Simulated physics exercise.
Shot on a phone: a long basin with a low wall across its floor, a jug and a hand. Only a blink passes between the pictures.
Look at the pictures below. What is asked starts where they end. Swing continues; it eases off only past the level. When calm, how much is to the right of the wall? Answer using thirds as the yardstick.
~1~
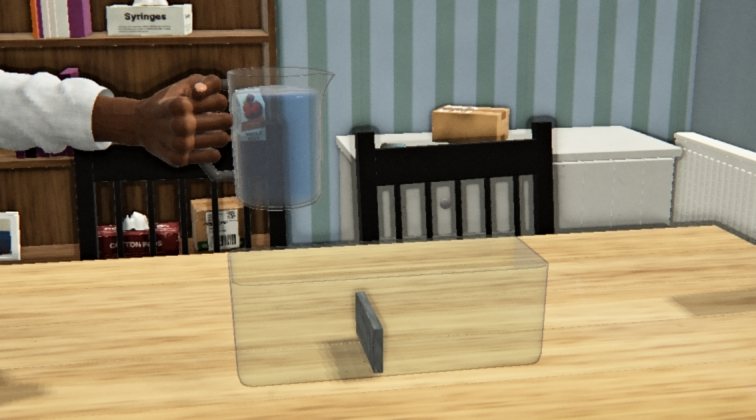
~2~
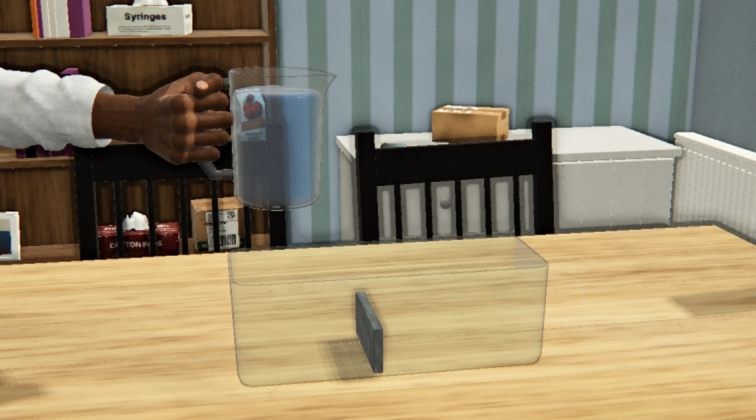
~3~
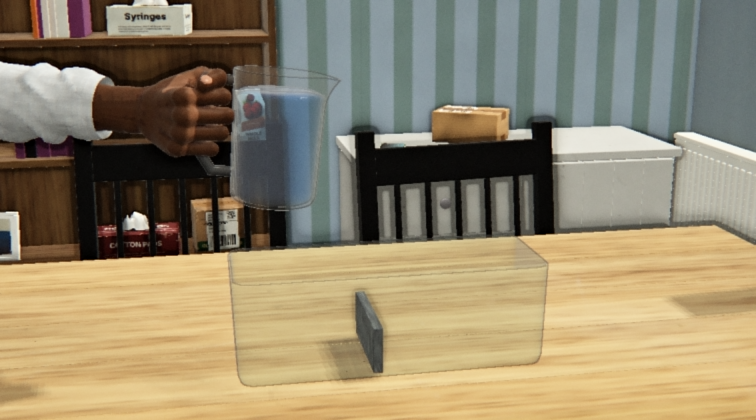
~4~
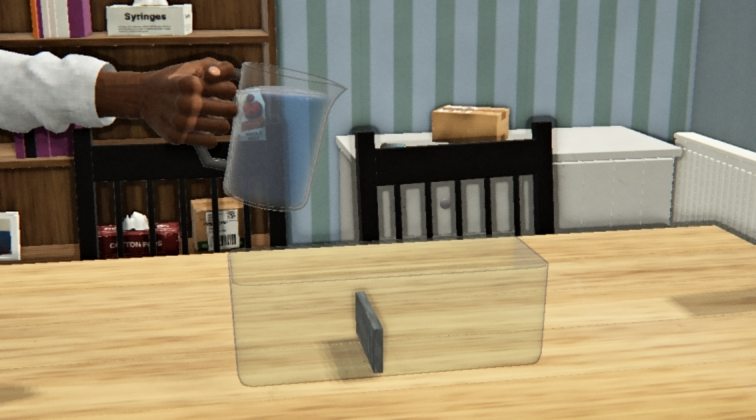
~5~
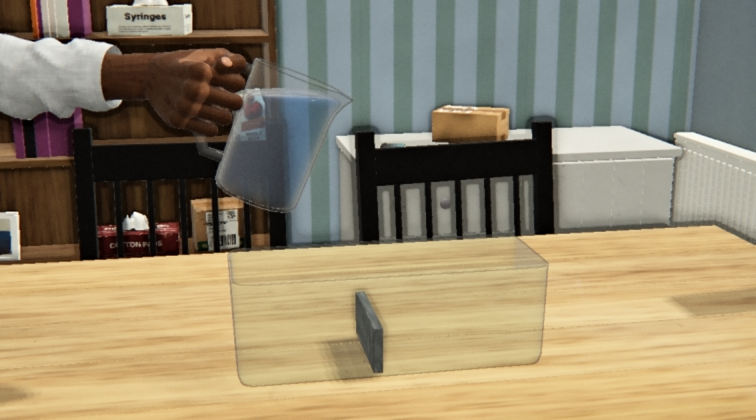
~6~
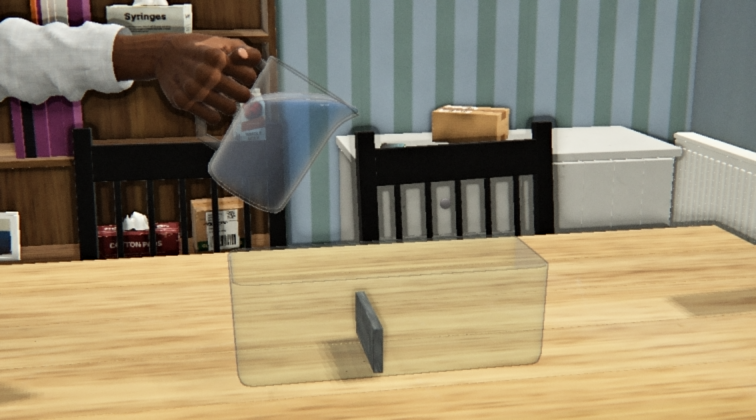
Over two thirds of it.
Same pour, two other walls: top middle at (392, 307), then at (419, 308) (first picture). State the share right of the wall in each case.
Respectively 65 and 15 per cent, approximately.
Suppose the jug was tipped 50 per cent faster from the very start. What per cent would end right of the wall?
Around 90 in a hundred.
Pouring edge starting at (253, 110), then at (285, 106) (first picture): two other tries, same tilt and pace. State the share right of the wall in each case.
In turn 5 and 10 in a hundred.
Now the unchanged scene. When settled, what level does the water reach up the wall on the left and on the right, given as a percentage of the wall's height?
0 left, 60 right, give or take.
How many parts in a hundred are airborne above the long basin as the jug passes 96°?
20 %.
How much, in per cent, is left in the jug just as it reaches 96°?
Roughly 65 %.
A moment on, the jug is tipped on its side and 64 per cent is still to pour, 0 is left of the wall and 14 right of it.
Next, the jug is tipped right over and 13 per cent is still to pour, 3 is left of the wall and 68 right of it.
Then the jug is tipped right over and 0 per cent is still to pour, 4 is left of the wall and 93 right of it.
Later the jug is tipped right over and 0 per cent is still to pour, 5 is left of the wall and 94 right of it.
In the end 5 per cent lies left of the wall, 94 right of it and 1 outside.
